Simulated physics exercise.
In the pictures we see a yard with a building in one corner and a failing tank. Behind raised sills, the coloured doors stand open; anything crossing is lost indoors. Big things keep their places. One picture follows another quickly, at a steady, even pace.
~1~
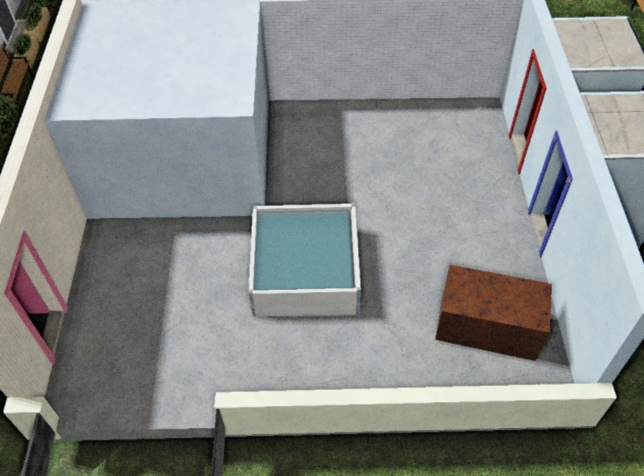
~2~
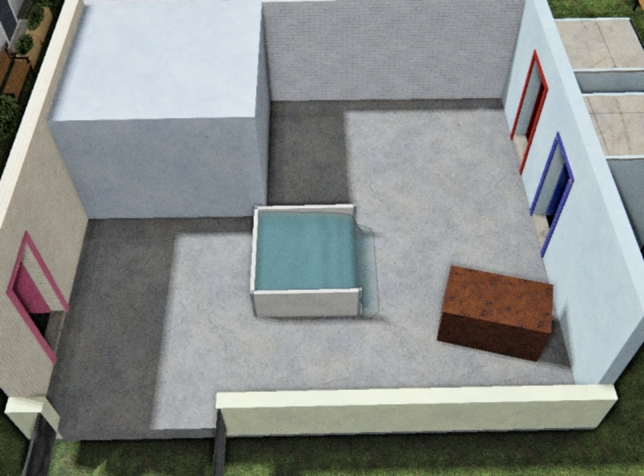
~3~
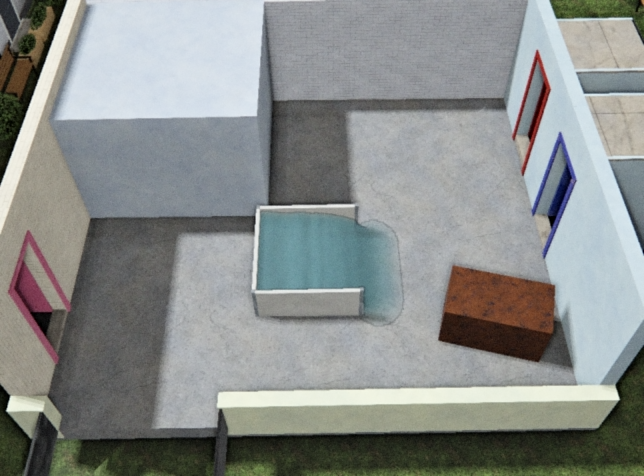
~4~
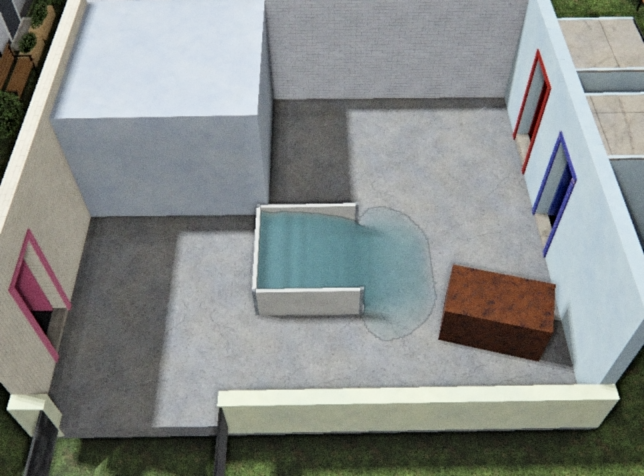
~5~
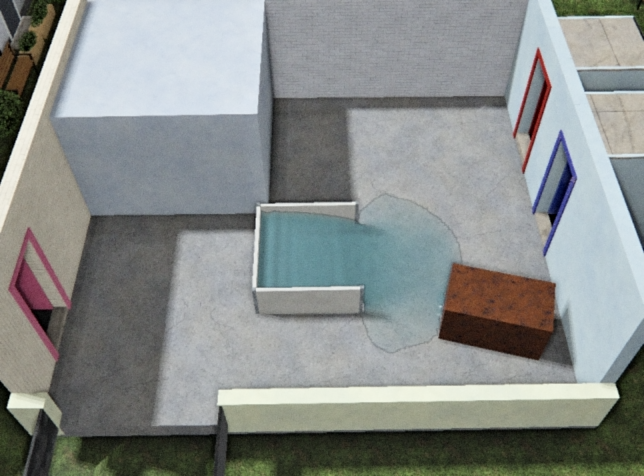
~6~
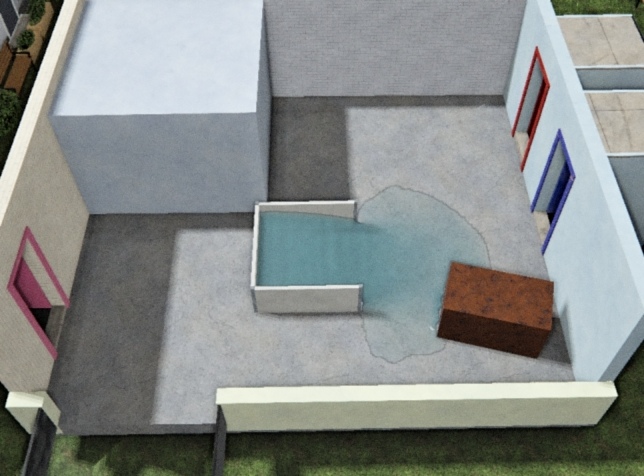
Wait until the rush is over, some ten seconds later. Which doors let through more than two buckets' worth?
One by one: The red door ends up at or below the line. The pink door ends up at or below the line. The blue door ends up above the line.
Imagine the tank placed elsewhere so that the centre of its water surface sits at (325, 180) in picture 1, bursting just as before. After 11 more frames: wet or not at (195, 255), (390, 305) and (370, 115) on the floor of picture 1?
Bone-dry, bone-dry, bone-dry.
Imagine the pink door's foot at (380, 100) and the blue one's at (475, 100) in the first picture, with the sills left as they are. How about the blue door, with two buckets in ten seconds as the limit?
Note - blue one: Beyond the mark.
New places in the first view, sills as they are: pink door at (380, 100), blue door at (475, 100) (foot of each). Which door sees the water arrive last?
I reckon it's the pink door.
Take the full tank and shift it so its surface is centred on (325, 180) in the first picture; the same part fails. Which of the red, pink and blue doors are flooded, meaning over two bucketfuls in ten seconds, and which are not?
Red door: Above; pink door: Beneath; blue door: Above.
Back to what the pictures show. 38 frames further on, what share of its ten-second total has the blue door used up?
Share at that point: Roughly 100 %.
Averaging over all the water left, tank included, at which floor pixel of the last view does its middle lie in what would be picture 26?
Centre point: Around (443, 265).
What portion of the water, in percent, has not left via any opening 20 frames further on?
About 86 per cent.
A moment on, water covers 25 % of the floor; the red door not reached, the pink door not reached, the blue door under two buckets in.
Next, water covers 30 % of the floor; the red door wet at the sill, nothing in, the pink door not reached, the blue door far over two buckets in.
Then, water covers 40 % of the floor; the red door wet at the sill, nothing in, the pink door not reached, the blue door far over two buckets in.
Later, water covers 60 % of the floor; the red door wet at the sill, nothing in, the pink door not reached, the blue door far over two buckets in.
In the end, water covers 85 % of the floor; the red door wet at the sill, nothing in, the pink door wet at the sill, nothing in, the blue door far over two buckets in.
